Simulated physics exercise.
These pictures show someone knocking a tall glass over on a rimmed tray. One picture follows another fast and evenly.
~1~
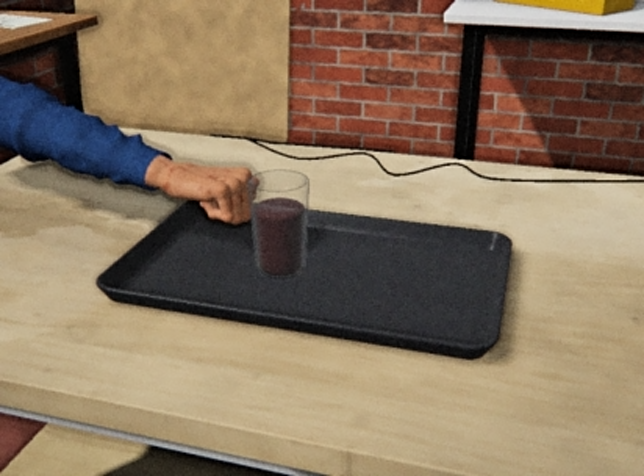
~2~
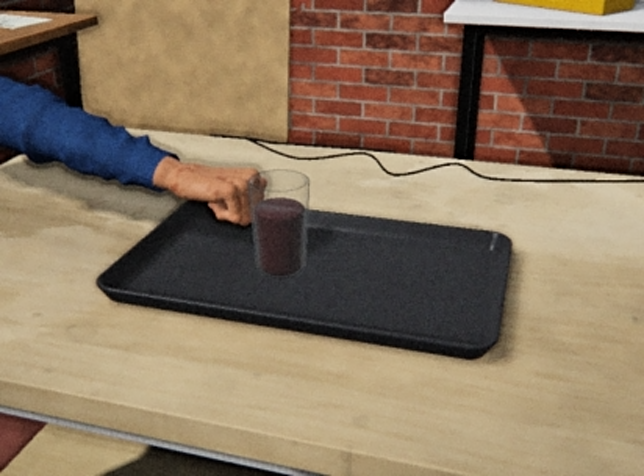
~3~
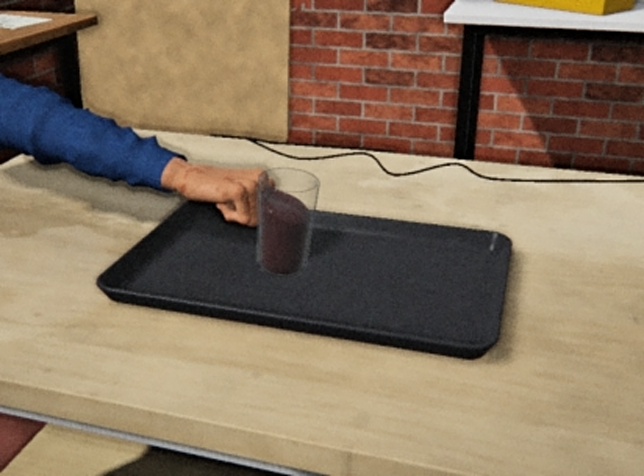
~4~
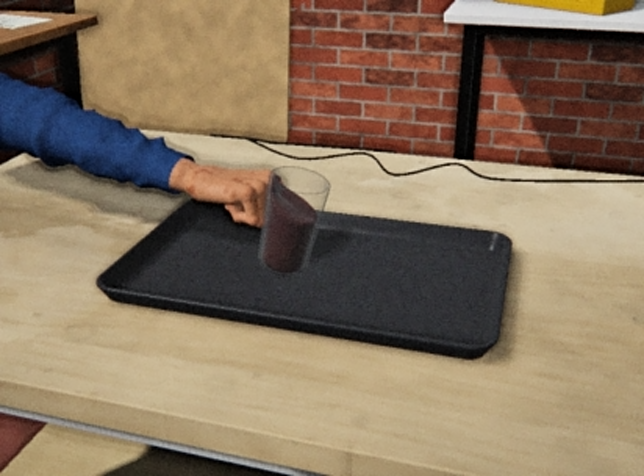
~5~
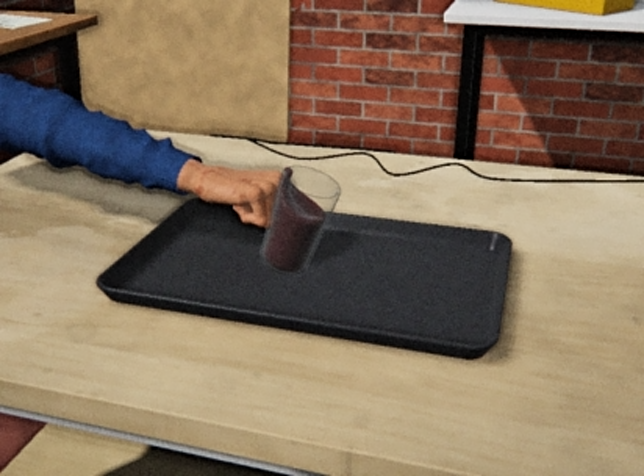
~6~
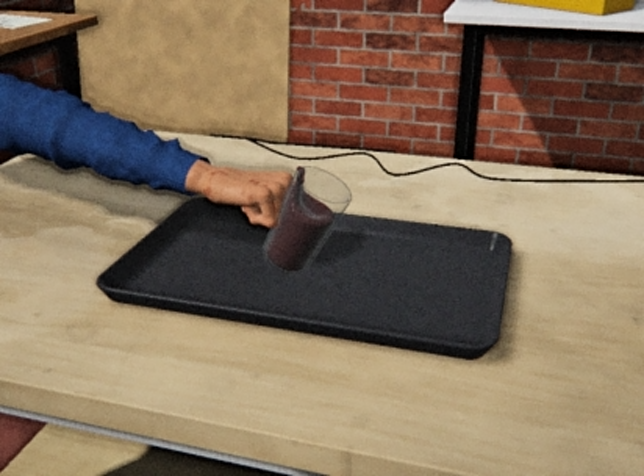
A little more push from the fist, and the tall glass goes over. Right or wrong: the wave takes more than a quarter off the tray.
Right.
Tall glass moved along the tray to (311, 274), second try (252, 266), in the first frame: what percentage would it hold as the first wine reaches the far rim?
First some 75, then 50 per cent.
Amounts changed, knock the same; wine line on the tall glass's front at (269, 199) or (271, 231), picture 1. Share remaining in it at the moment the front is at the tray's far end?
Roughly 60 per cent, then roughly 80 per cent.
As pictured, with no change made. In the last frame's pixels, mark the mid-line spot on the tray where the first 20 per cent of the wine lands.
Landing point: About (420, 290).
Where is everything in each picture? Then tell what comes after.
In the first frame, tilt 0°; right rim (306, 185); surface from (257, 203) to (305, 209); the tray's far rim is at (504, 285); the tray is clear ahead.
In the second frame, tilt 0°; right rim (306, 185); surface from (257, 203) to (305, 209).
In the third frame, tilt 6°; right rim (317, 187); surface from (264, 189) to (307, 211).
In the fourth frame, tilt 13°; right rim (327, 190); surface from (274, 179) to (318, 216).
In the fifth frame, tilt 19°; right rim (338, 195); surface from (278, 205) to (327, 215).
In the sixth frame, tilt 26°; right rim (349, 201); surface from (283, 209) to (336, 216).
A moment on, the tall glass lies on its side and 97 per cent is in the glass, 2 on the tray and 1 above or beyond its rim.
Next, the tall glass lies on its side and 52 per cent is in the glass, 41 on the tray and 7 above or beyond its rim.
Then the tall glass lies on its side and 28 per cent is in the glass, 45 on the tray and 27 above or beyond its rim.
Later the tall glass lies on its side and 15 per cent is in the glass, 49 on the tray and 36 above or beyond its rim.
In the end 63 per cent is held by tray and glass, 37 is off the tray.
